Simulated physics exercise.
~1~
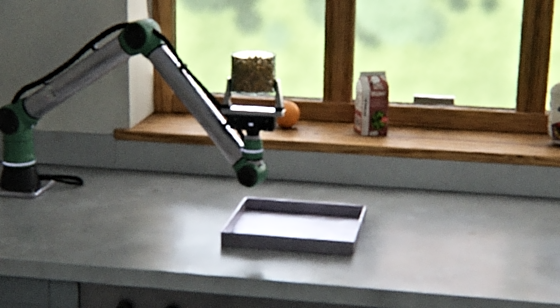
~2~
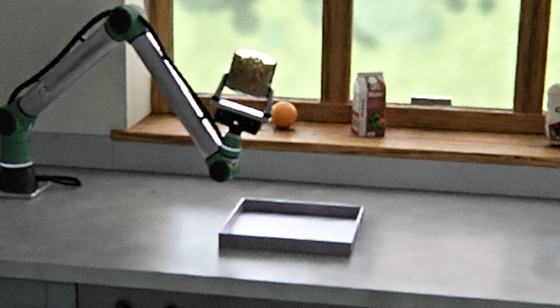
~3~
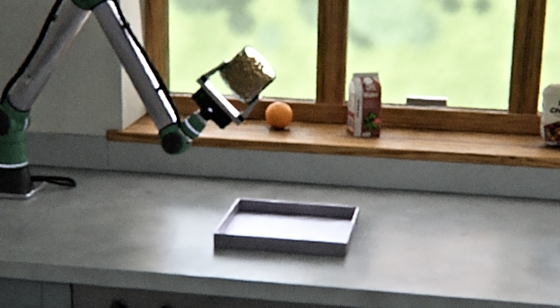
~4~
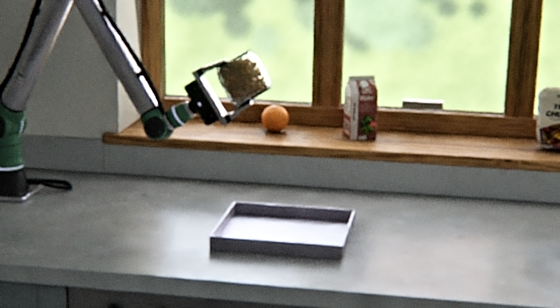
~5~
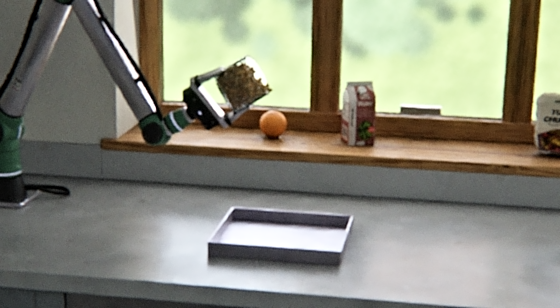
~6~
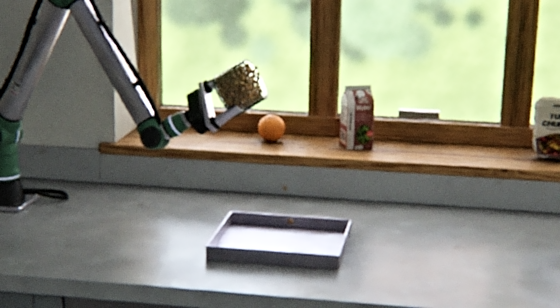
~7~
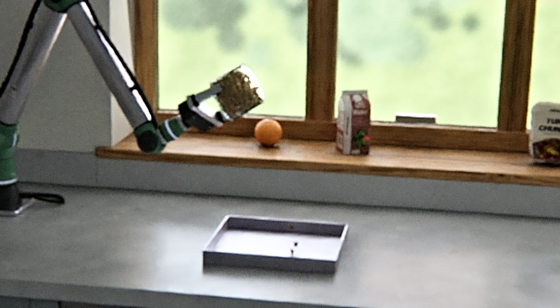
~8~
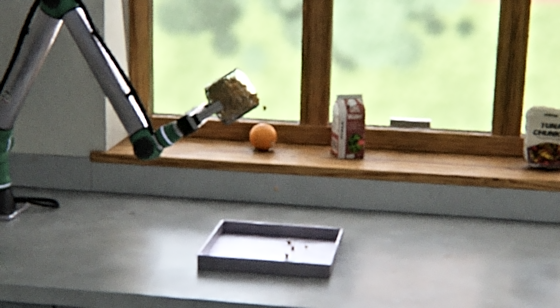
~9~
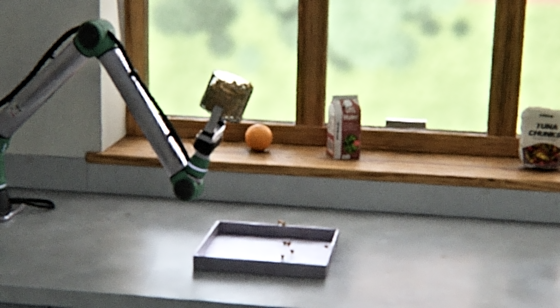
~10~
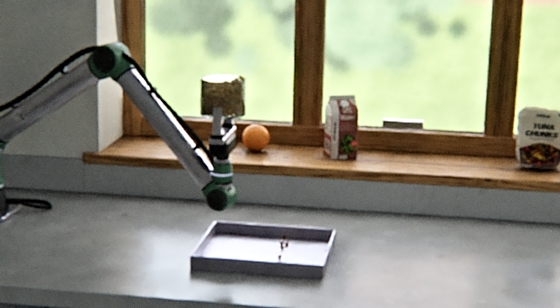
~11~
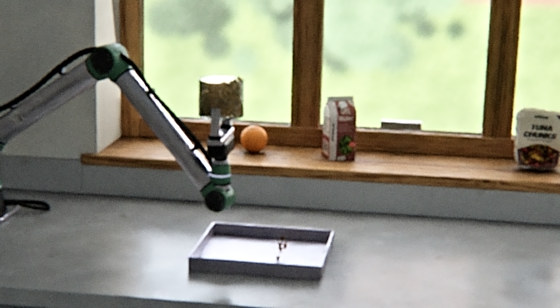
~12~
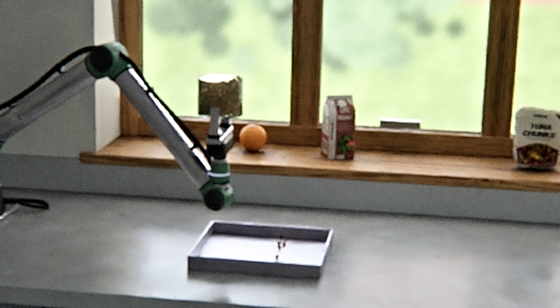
A green and silver robot arm holds up a clear tumbler of brown dried beans over a grey countertop, seen from the front and slightly above. Behind it, an orange and a carton stand on a wooden windowsill, and a shallow pale purple tray sits empty below. The arm swings back and tips the tumbler steeply to the right, then twists it while it leans. A few beans drop into the tray. The arm turns the tumbler upright again, still nearly full, and holds it still, with only a small scattering in the tray.
